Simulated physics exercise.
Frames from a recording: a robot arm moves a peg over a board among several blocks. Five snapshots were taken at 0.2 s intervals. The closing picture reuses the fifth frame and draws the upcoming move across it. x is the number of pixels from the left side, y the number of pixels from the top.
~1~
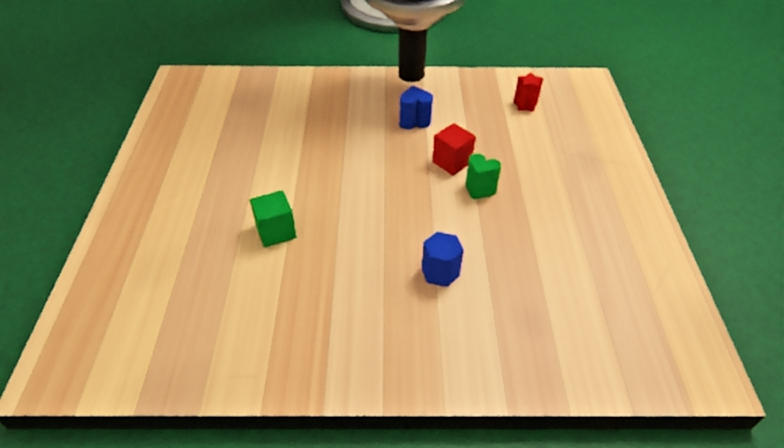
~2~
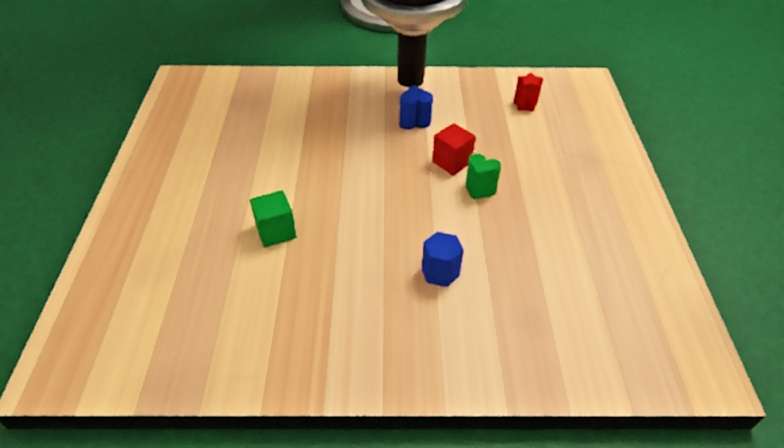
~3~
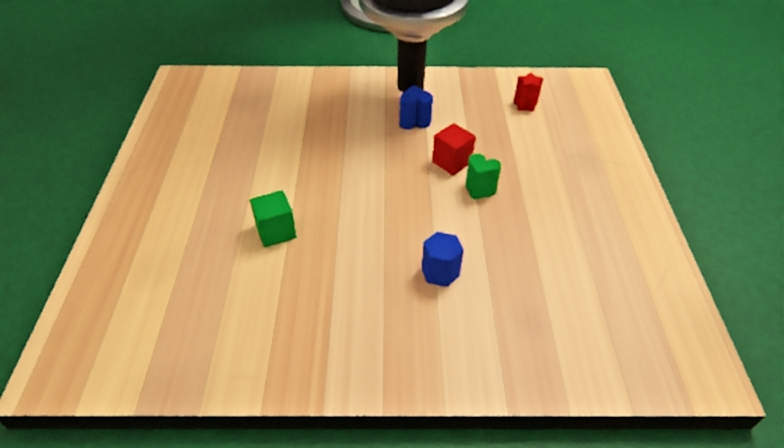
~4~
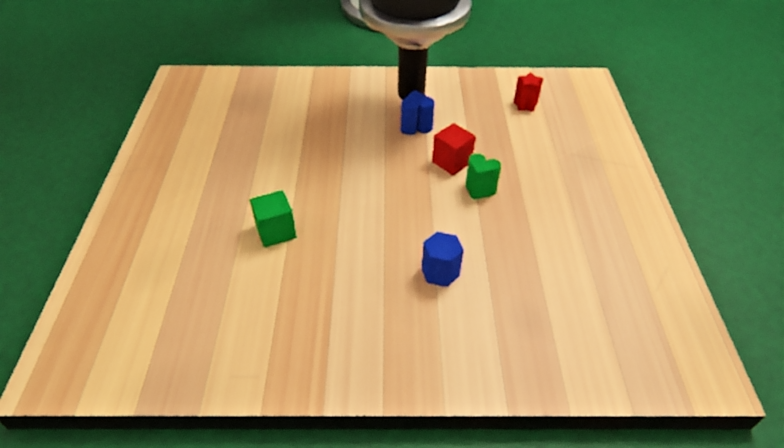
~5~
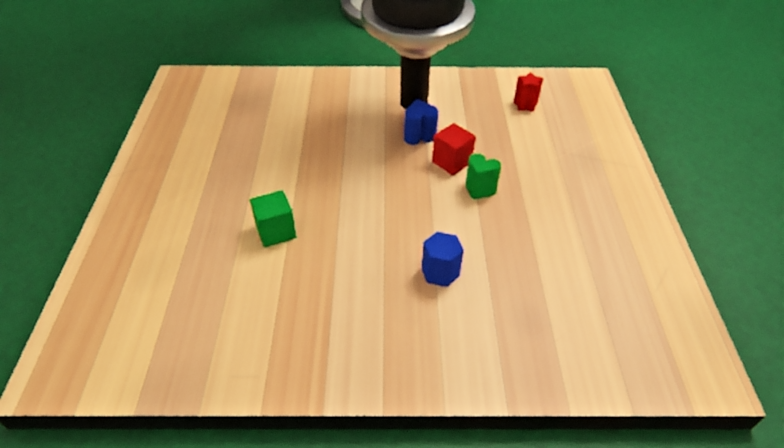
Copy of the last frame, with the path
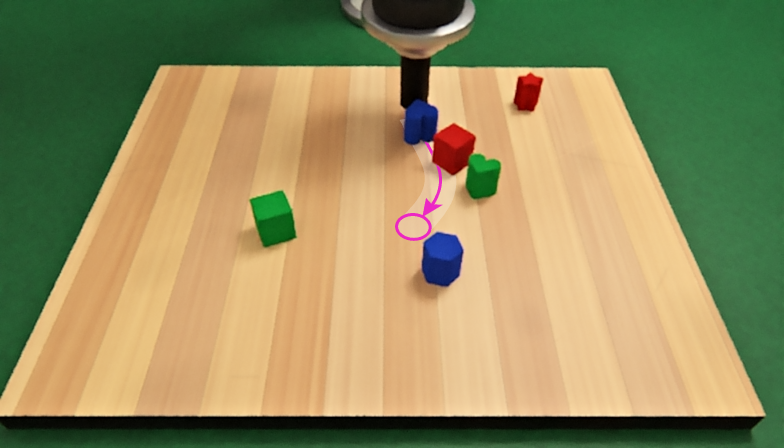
Robot arm lowering its black peg toward a blue heart-shaped block and nudging it slightly down the wooden board near a red cube.
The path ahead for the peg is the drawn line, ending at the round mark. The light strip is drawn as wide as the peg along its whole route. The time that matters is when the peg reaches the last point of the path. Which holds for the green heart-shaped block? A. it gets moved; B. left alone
My pick is A.
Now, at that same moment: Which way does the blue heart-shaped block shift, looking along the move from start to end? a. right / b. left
a.
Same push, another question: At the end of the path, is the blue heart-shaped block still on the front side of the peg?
No, it doesn't check out.
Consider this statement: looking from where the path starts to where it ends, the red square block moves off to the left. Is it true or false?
That is true.
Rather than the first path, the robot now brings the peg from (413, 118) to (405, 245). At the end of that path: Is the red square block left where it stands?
Answer: No.
The line goes from (413, 118) over (431, 150) and (440, 188) to (413, 227).
On the path given first. One third of the way, peg (432, 136); blue heart-shaped block (426, 143), turned 45° clockwise; red square block (461, 143), turned 30° anticlockwise.
Two thirds of the way, peg (441, 174); blue heart-shaped block (416, 173); red square block (476, 154), turned 45° anticlockwise; green heart-shaped block (505, 174).
At the end, peg (414, 212); blue heart-shaped block (384, 192), turned 180° clockwise; blue six-sided block unmoved; red square block (476, 154), turned 45° anticlockwise; green heart-shaped block (505, 174).
